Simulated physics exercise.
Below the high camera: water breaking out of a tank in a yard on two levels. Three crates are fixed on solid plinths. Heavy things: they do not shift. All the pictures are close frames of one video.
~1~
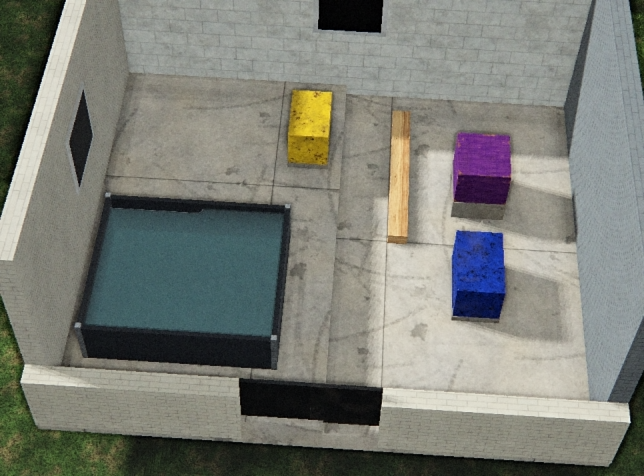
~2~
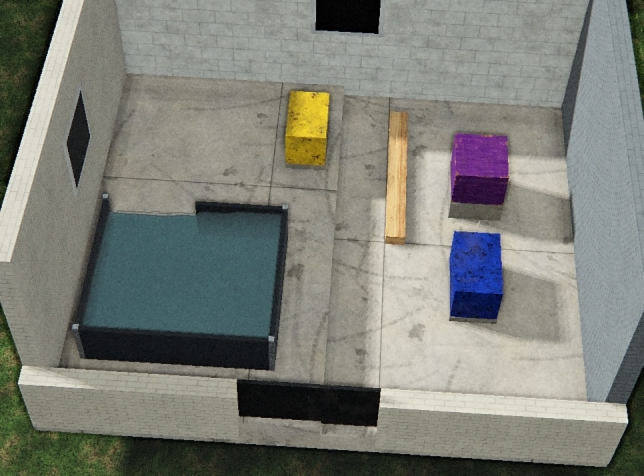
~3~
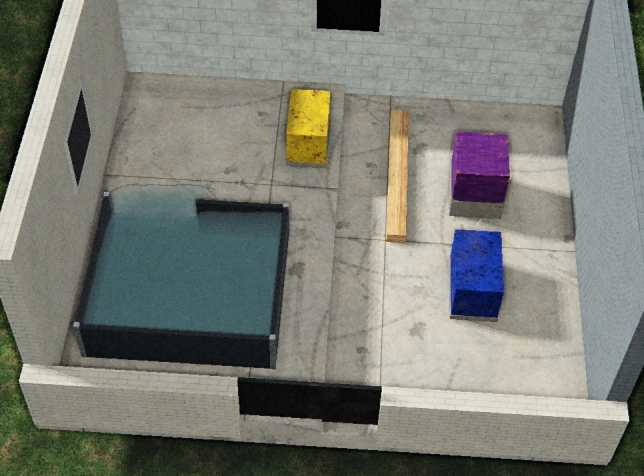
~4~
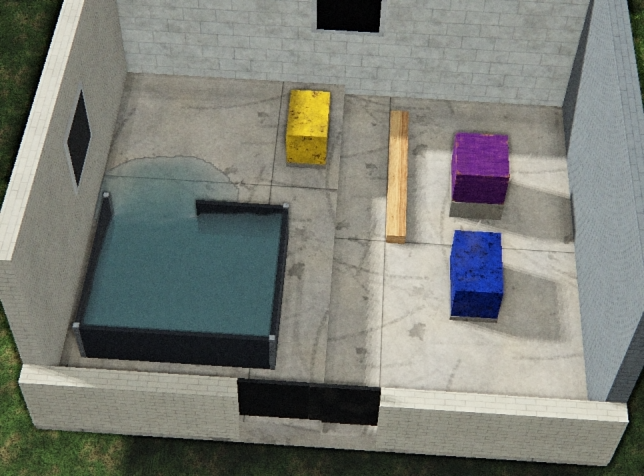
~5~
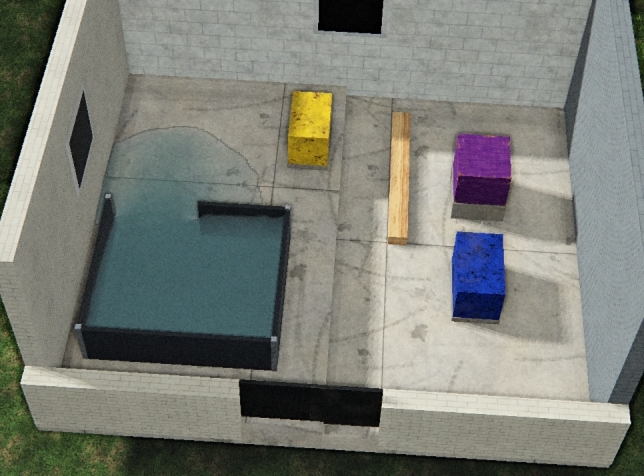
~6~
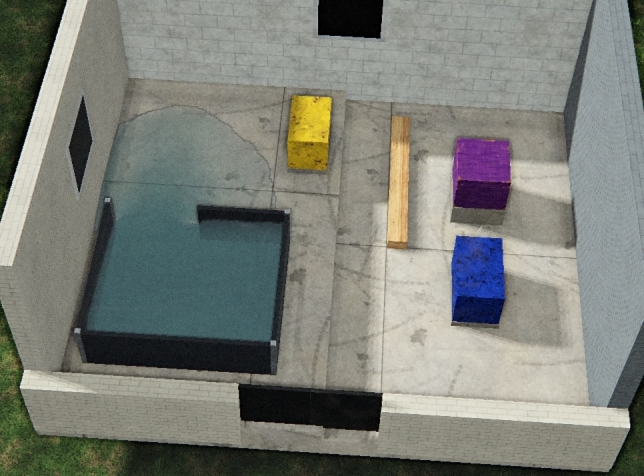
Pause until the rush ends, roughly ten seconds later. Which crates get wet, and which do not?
Outcome: Most likely the blue crate gets water on it; most likely the yellow crate gets water on it; most likely the purple crate remains untouched.
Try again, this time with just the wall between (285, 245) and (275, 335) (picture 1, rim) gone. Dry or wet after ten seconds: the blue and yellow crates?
Blue gets drenched; yellow stays untouched.
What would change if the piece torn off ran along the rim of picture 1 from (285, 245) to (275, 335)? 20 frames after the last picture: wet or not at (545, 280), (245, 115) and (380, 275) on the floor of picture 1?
Taking the points one after the other, they come out inundated, not soaked and inundated.
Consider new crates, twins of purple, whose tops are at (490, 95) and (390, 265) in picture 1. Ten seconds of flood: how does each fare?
First is never reached; second is never reached.
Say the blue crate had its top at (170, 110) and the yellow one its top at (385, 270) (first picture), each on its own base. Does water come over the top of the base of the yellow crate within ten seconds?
The yellow crate: Reached.
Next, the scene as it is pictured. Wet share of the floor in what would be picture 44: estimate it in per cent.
Roughly 80 per cent.
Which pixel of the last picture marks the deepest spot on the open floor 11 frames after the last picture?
I'd mark about pixel (142, 82).
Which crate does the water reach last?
I'd go with the blue one.
A moment on, water covers 25 % of the floor; the blue crate not reached, the yellow crate water round its plinth, the purple crate not reached.
Next, water covers 25 % of the floor; the blue crate not reached, the yellow crate water round its plinth, the purple crate not reached.
Then, water covers 45 % of the floor; the blue crate not reached, the yellow crate water round its plinth, the purple crate water round its plinth.
Later, water covers 80 % of the floor; the blue crate water round its plinth, the yellow crate water round its plinth, the purple crate water round its plinth.
In the end, water covers 95 % of the floor; the blue crate was topped, the yellow crate was topped, the purple crate stayed above the water.
